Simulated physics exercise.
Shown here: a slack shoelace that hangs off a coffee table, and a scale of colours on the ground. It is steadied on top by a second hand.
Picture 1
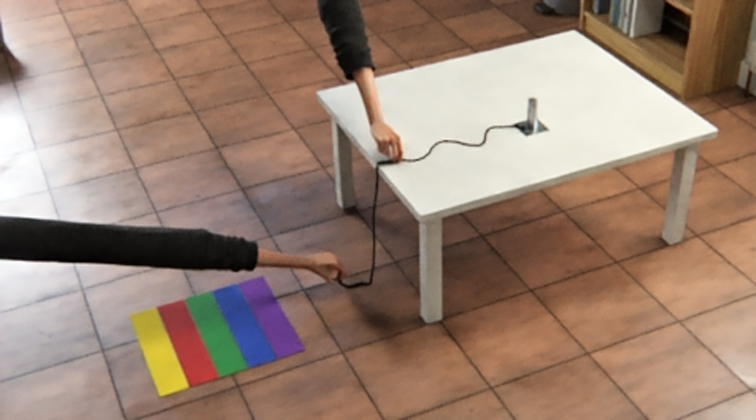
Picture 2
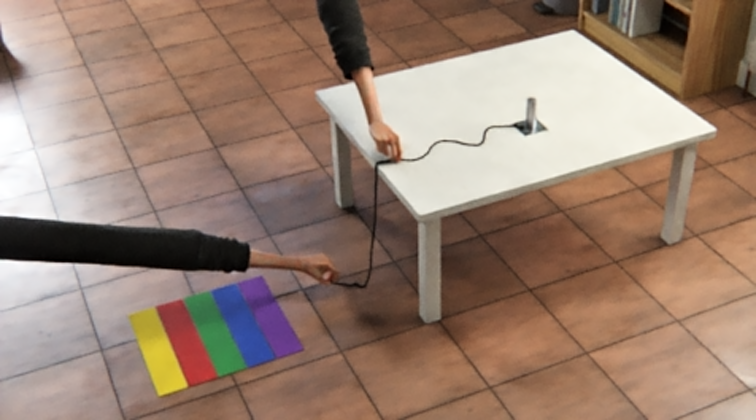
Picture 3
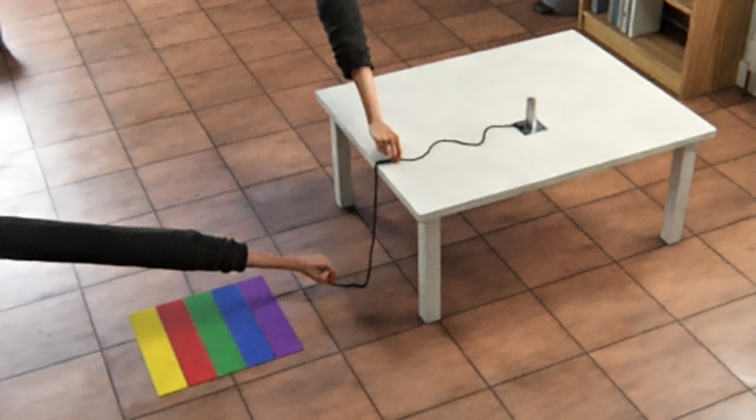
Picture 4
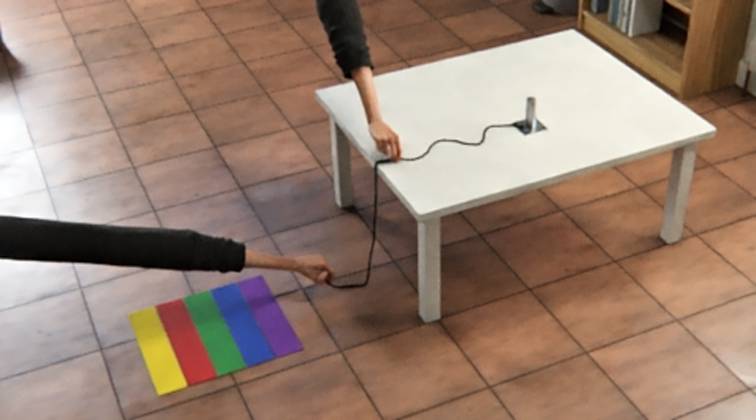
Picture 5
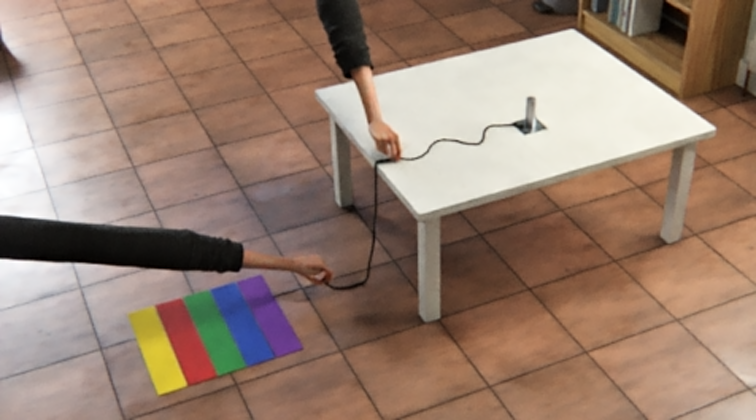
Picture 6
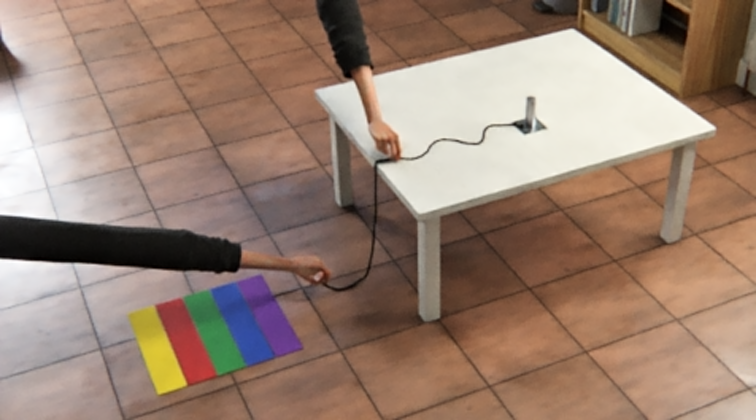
The clip opens on a white table with a dark cord running across its top and over the edge, one hand at the edge and another holding the hanging end near a striped colour strip on the floor. The lower hand shifts slightly left with the end, while the upper hand stays still.
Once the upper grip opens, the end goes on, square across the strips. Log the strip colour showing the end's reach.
Reach: Green strip.
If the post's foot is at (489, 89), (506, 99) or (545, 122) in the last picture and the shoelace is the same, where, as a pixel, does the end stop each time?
Taking the tries in turn, you get (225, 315), (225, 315) and (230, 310).
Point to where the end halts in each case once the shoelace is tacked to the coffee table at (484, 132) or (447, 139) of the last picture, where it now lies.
Around (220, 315), then around (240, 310).
Early on, end near (269, 299); over purple.
Midway, end near (232, 311); over blue.
At the end of the slack, end near (210, 317); over green. It halts on the green strip.
